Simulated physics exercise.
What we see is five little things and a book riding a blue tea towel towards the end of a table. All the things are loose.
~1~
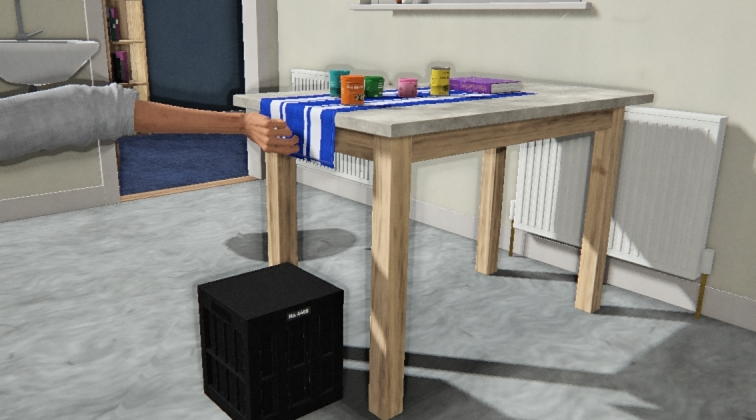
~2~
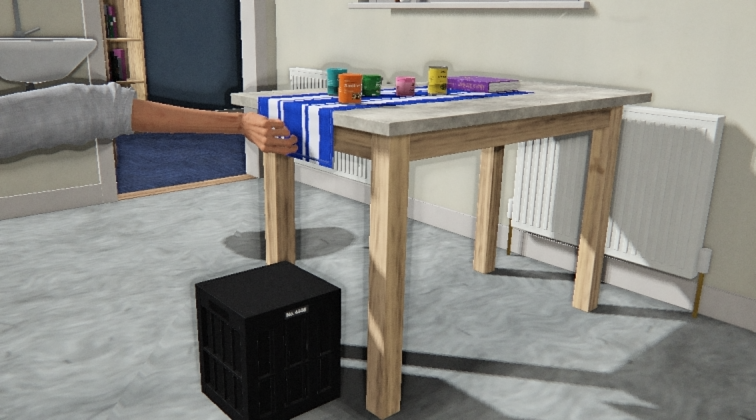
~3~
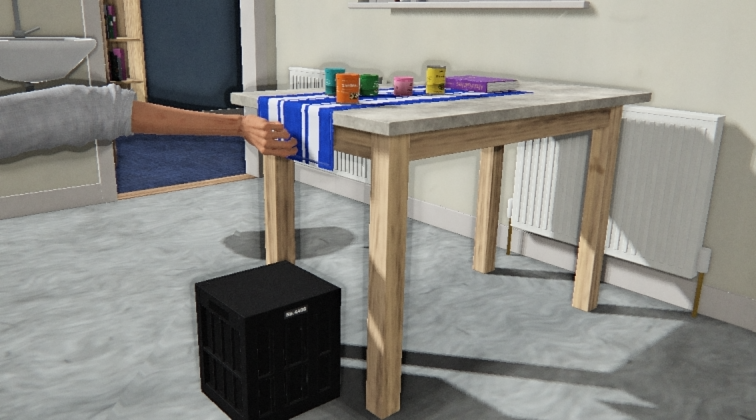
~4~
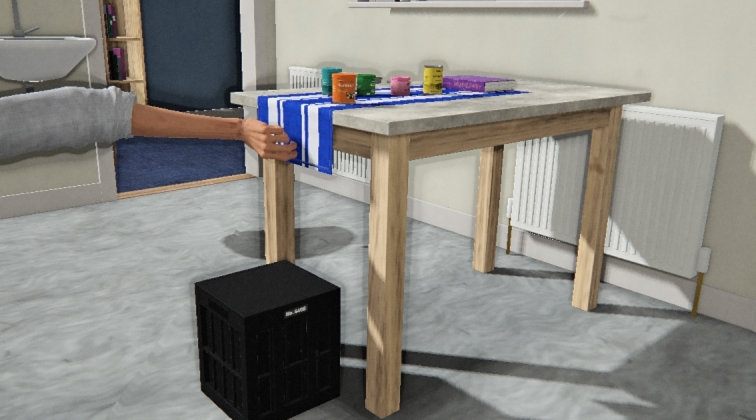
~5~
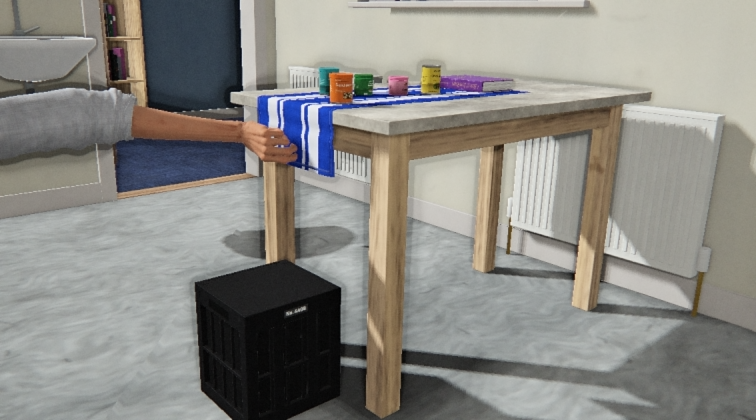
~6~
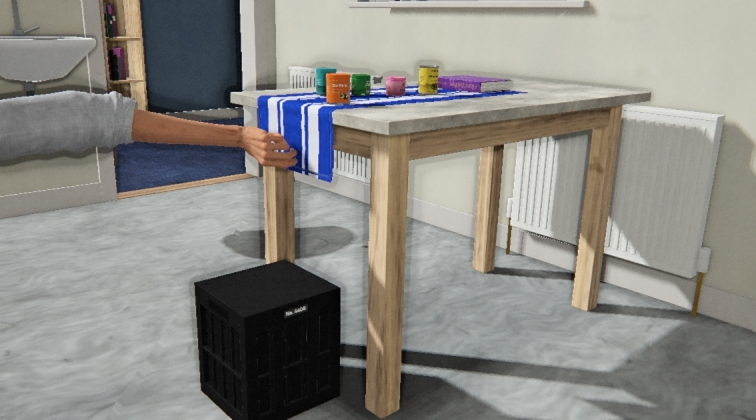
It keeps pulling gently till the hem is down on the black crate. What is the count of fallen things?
The count of fallen things is three.
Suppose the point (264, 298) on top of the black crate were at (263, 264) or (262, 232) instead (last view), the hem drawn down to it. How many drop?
In that case 2 and 1.
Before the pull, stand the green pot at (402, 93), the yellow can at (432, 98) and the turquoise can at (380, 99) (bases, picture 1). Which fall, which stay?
The green pot survives; the yellow can does not fall; the turquoise can tumbles off.
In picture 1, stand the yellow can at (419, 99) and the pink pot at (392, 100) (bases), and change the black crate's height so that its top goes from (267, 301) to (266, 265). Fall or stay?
The yellow can does not fall; the pink pot stays on.
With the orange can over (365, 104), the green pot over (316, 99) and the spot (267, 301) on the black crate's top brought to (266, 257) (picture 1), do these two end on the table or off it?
The orange can comes down, the green pot goes over.
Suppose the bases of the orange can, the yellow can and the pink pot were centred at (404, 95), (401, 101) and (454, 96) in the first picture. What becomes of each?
The orange can does not fall; the yellow can drops off; the pink pot remains up.
Soon after, hem near (292, 232); orange can gone.
Then, hem on the crate; orange can, turquoise can and green pot gone.
At rest, hem on the crate; orange can, turquoise can and green pot gone. It carries off three.
